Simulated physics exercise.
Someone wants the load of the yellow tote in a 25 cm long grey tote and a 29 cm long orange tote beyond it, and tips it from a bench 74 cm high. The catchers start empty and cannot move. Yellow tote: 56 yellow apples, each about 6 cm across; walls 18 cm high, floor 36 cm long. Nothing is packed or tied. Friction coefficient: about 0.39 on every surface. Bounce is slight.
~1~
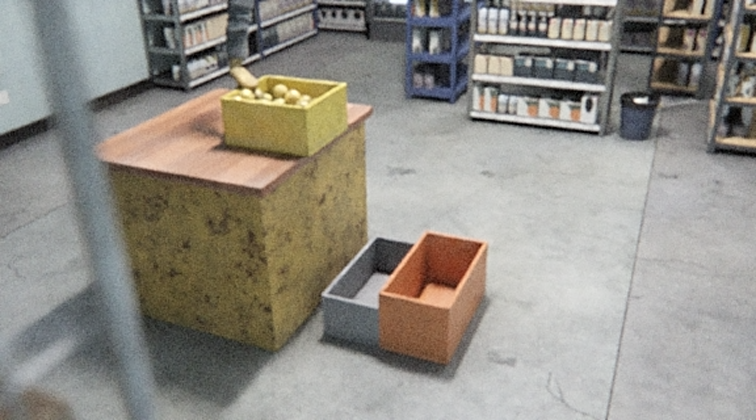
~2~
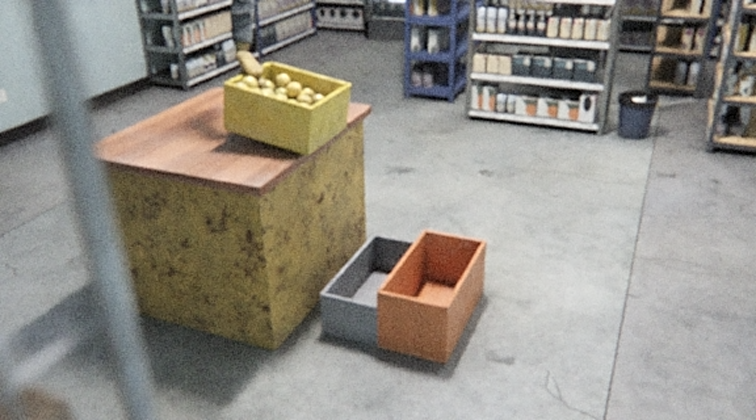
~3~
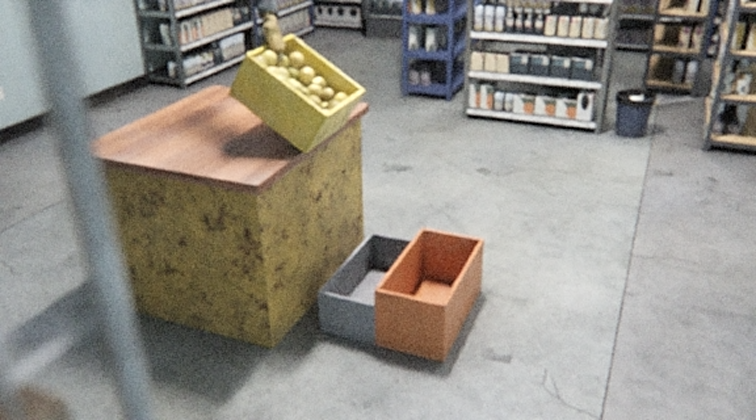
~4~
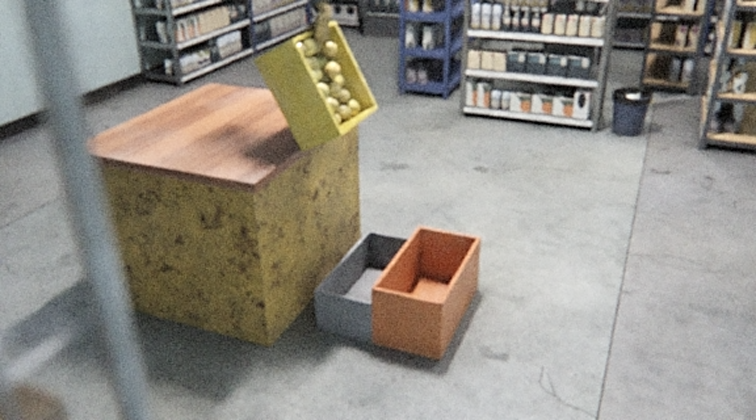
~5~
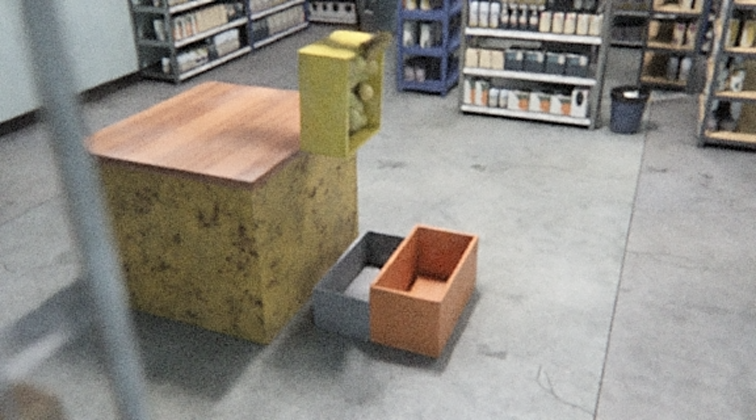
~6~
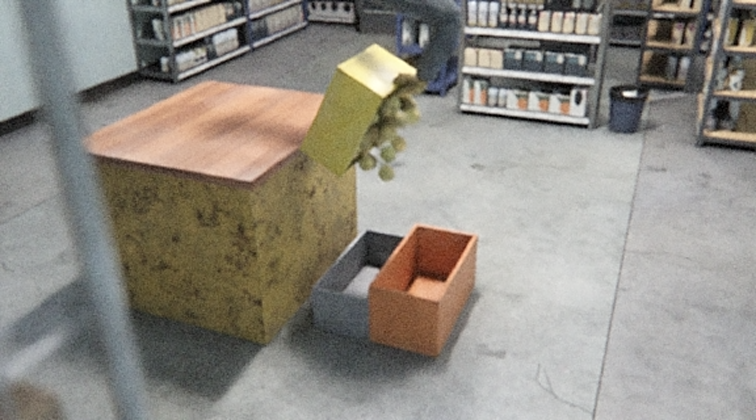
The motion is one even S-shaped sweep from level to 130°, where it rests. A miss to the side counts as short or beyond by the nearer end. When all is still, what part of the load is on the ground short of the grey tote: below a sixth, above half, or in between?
In the end less than a sixth of them are on the ground short of the grey tote.
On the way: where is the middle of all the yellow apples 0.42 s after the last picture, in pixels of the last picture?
Near (430, 298).
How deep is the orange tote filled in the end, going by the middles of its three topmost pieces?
Roughly 9 cm.
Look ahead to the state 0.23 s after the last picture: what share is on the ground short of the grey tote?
About 0 per cent.
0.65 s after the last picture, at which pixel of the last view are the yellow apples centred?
Near (436, 308).
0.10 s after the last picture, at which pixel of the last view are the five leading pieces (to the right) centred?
Near (451, 180).
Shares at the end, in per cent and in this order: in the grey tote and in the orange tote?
Roughly 10 and 60 per cent.
Then, 0.10 s after the last picture, tilt 129°; 13 still in the yellow tote and 43 in the air.
Then, 0.23 s after the last picture, tilt 130°; 18 in the orange tote, 1 on the ground beyond the orange tote and 37 in the air.
Then, 0.42 s after the last picture, tilt 130°; 1 in the grey tote, 33 in the orange tote, 11 on the ground beyond the orange tote and 11 in the air.
When it is over (0.65 s after the last picture), 5 in the grey tote, 35 in the orange tote and 16 on the ground beyond the orange tote. Asked share, 0 of 56, 0 per cent.
